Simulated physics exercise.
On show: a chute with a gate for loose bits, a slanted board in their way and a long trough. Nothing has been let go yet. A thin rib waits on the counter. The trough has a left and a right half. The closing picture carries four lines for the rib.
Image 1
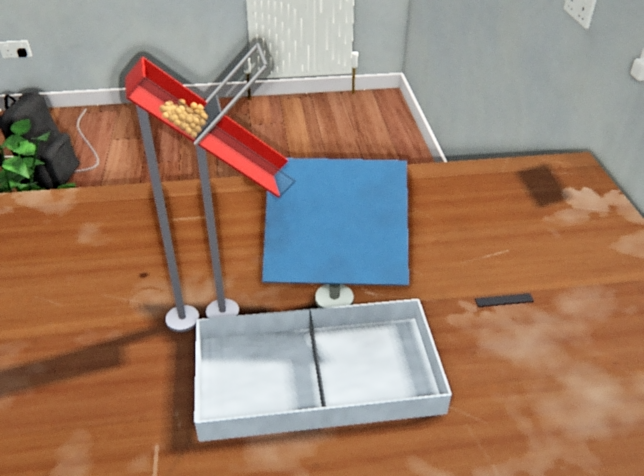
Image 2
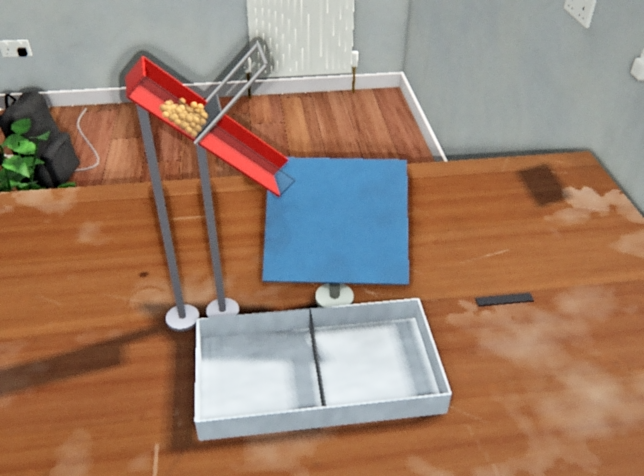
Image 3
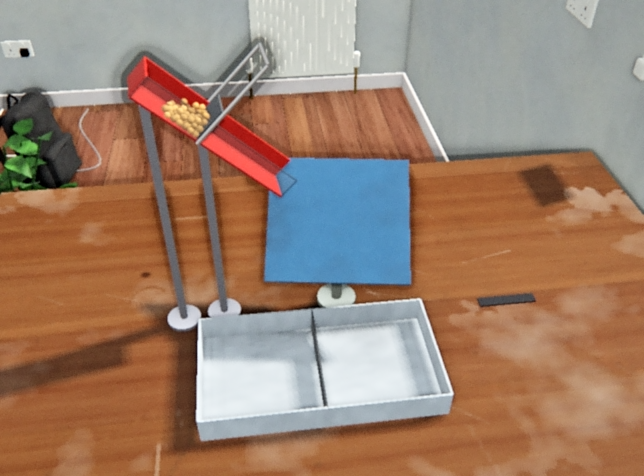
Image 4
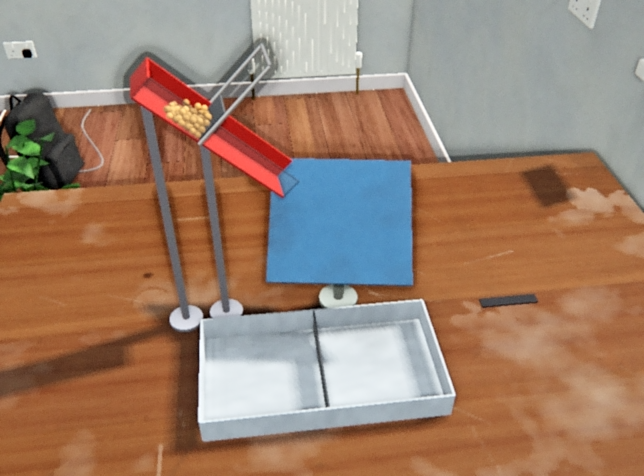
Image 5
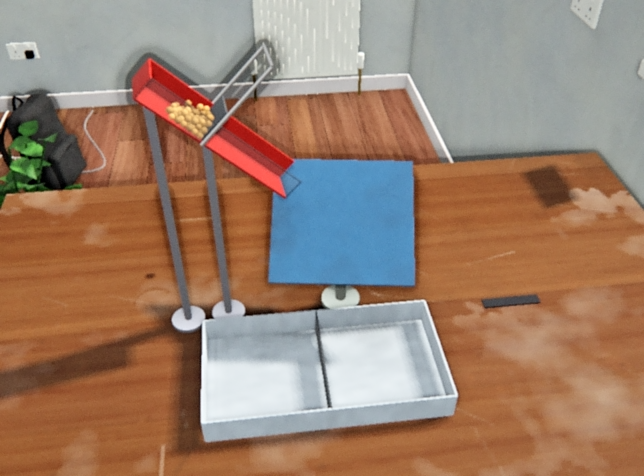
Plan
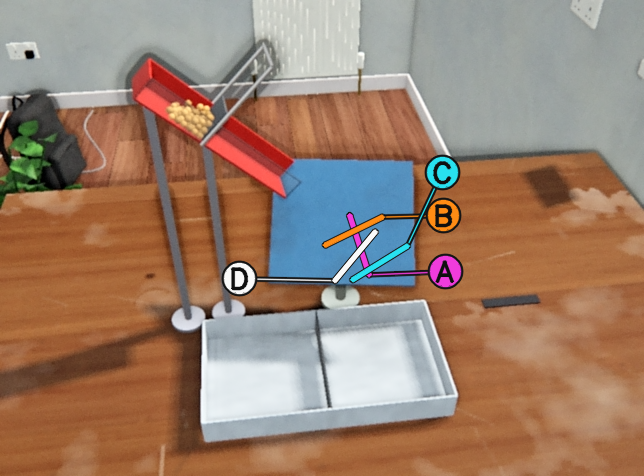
A wooden counter held a grey two-part trough, a tilted blue board and a red sloping chute with round wooden beads behind its gate; nothing moved except the whole view, which drifted very slightly.
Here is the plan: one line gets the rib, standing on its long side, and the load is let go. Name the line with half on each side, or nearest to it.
Use line C.
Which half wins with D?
More lands on the left.
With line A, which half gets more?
More lands on the right.
On the marked copy, line A from (349, 215) to (369, 274); line B from (382, 217) to (325, 245); line C from (407, 246) to (352, 279); line D from (375, 231) to (334, 280).
With A, of what is caught, about a tenth in the left half, almost all in the right.
With B, of what is caught, the larger part in the left half, about a tenth in the right.
With C, of what is caught, roughly a third in the left half, roughly two thirds in the right.
With D, of what is caught, the larger part in the left half, about a tenth in the right.
